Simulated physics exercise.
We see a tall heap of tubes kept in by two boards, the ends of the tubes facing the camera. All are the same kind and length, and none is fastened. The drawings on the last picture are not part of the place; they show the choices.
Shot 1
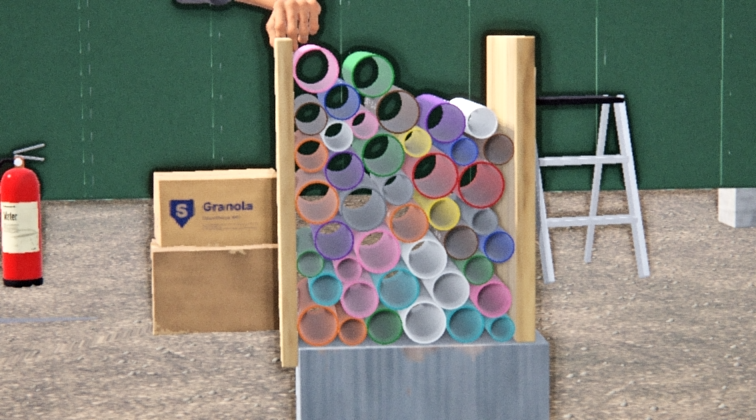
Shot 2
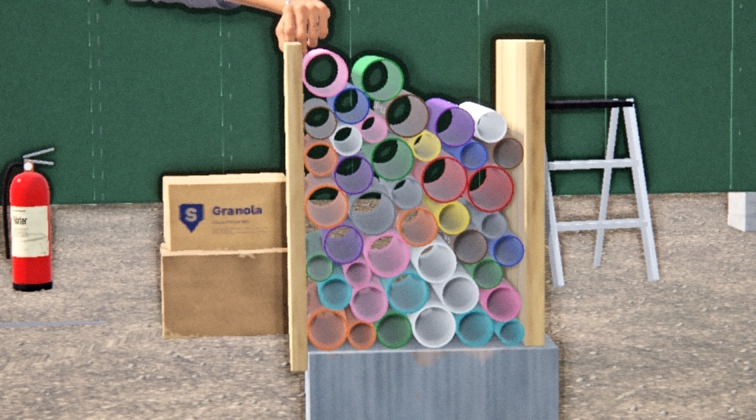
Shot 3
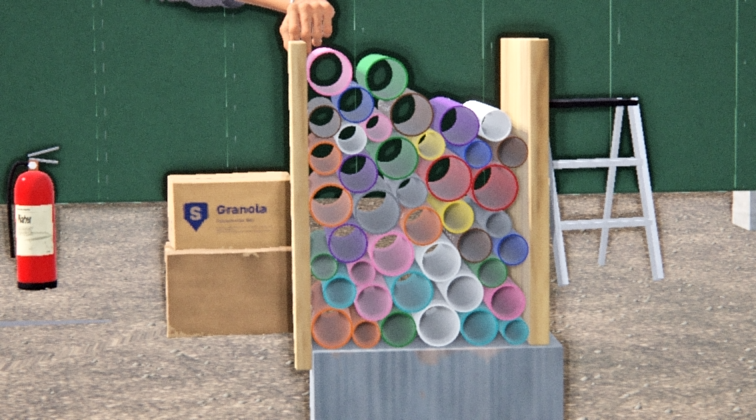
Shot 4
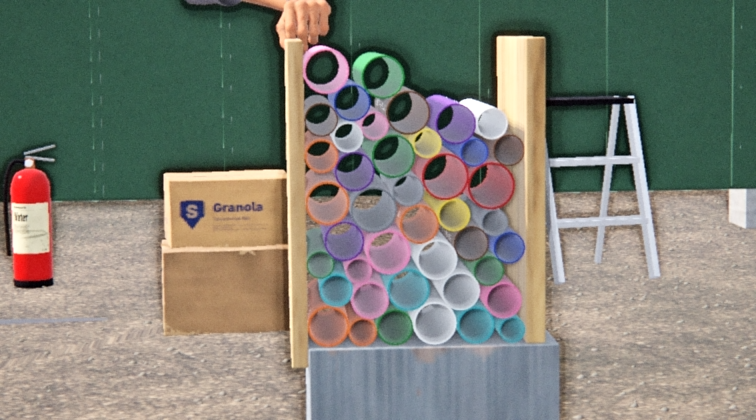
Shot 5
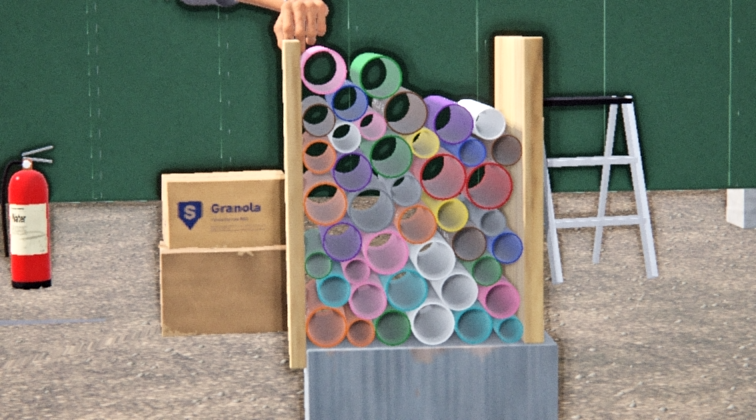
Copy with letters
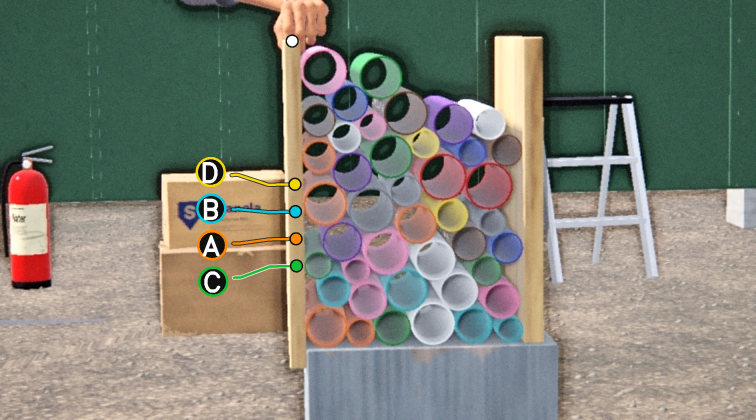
The clip opens on a tall heap of colourful tubes, their open ends facing the camera, standing between two upright boards on a grey block, while a hand grips the top of the left board. The view shifts slightly sideways and back, but the hand stays put and the tubes show no visible movement.
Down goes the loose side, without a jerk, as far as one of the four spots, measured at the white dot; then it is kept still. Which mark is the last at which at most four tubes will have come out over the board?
The answer is mark D.
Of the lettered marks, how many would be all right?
One of them.
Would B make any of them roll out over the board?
At B: Yes.
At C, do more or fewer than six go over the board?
More than six.
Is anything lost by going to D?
Yes.
On the marked copy, A at (296, 239); B at (296, 211); C at (297, 266); D at (295, 184); the white dot at (292, 41).
Taking D. A third of the way, top of the board (301, 104).
Two thirds of the way, top of the board (303, 177).
When it is over, top of the board (303, 184), three out over the board.
As for the rest, A more than four out over the board; B more than four out over the board; C more than four out over the board.
